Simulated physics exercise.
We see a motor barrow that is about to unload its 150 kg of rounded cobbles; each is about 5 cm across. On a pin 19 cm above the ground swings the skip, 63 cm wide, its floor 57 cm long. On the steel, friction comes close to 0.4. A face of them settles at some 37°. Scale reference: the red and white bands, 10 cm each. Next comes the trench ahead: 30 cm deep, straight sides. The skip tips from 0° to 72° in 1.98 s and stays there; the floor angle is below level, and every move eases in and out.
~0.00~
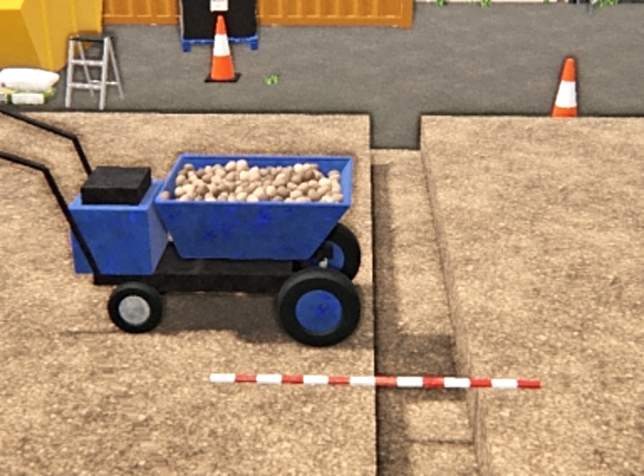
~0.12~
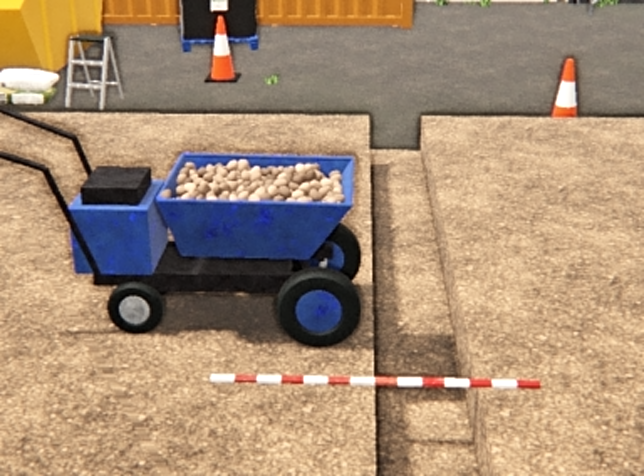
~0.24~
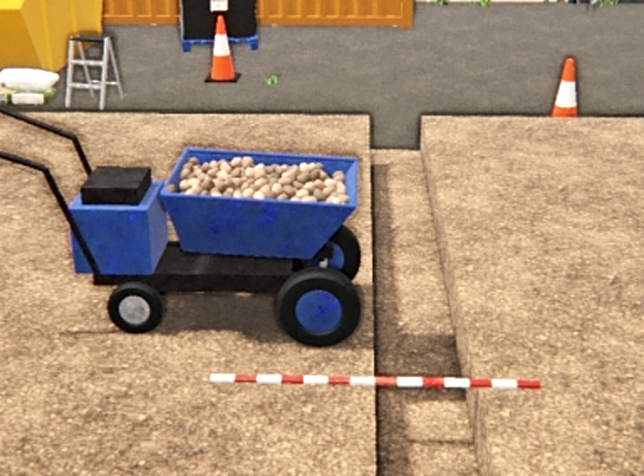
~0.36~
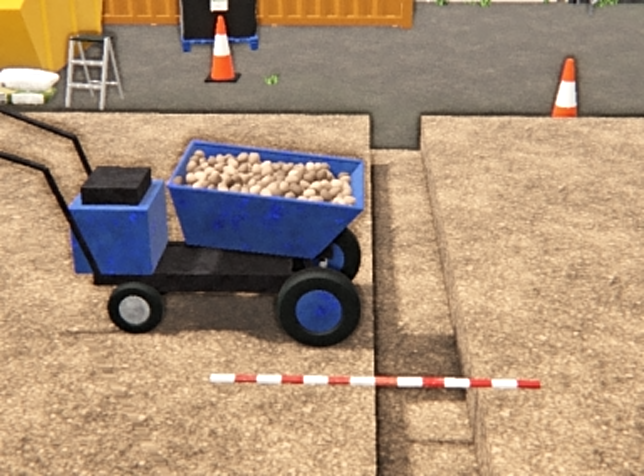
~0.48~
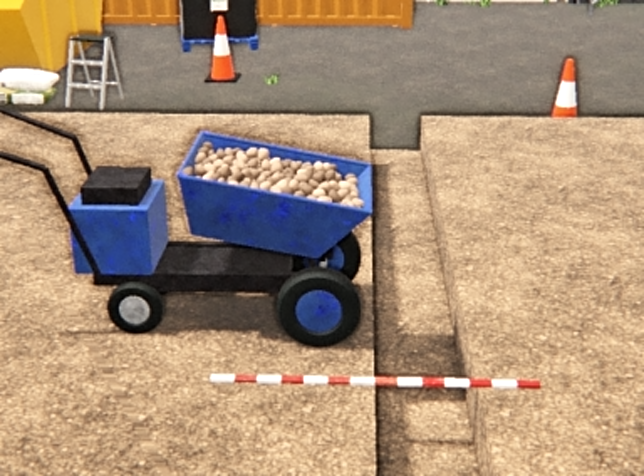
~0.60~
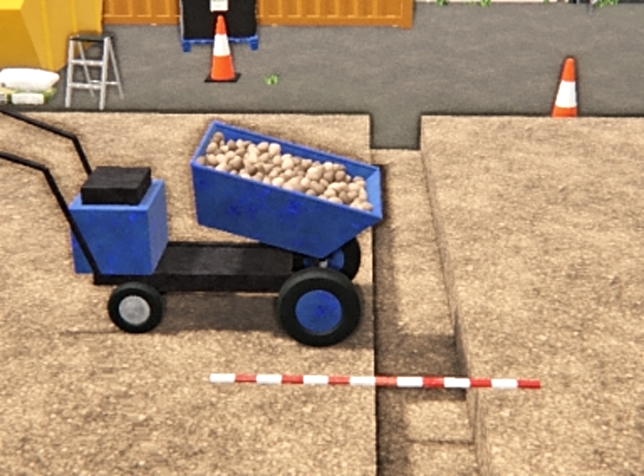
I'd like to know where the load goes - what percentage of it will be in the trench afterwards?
I would put it at about 59 per cent.
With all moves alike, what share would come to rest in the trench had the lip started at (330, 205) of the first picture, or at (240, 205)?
First spot about 75, second spot about 80 per cent.
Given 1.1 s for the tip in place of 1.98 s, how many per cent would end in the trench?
In that case some 50 per cent.
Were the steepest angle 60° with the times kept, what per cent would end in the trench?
Roughly 45 percent.
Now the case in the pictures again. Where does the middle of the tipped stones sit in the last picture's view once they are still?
Middle at around (454, 348), I'd say.
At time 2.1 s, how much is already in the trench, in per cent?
Close to 20 per cent at that time.
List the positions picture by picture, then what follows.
In the first frame, the skip is at 0°, its lip at (350, 205); the top of the load is at (255, 173).
In the second frame, the skip is at 1°, its lip at (352, 205); the top of the load is at (256, 172); the stones move at 0.1 m/s on average.
The third frame shows lip at (356, 207), floor tilted 3°, highest stones at (237, 169); the stones move at 0.2 m/s on average.
In the fourth frame, the skip is at 6°, its lip at (363, 209); the top of the load is at (228, 164); the stones move at 0.3 m/s on average.
The fifth frame shows lip at (371, 213), floor tilted 11°, highest stones at (226, 155); the stones move at 0.4 m/s on average.
The sixth frame shows lip at (381, 218), floor tilted 16°, highest stones at (231, 147); the stones move at 0.4 m/s on average.
After 1.5 s the floor is at 61°; 98 % in the skip, 1 % in the trench; the foremost stones are at (454, 287).
After 2.1 s the floor is at 72°; 49 % in the skip, 20 % in the trench, 31 % past the trench; the foremost stones are at (582, 319).
After 2.4 s the floor is at 72°; 26 % in the skip, 32 % in the trench, 42 % past the trench; the foremost stones are past the picture's edge.
After 4.4 s the floor is at 72°; 0 % in the skip, 59 % in the trench, 41 % past the trench; the foremost stones are past the picture's edge.
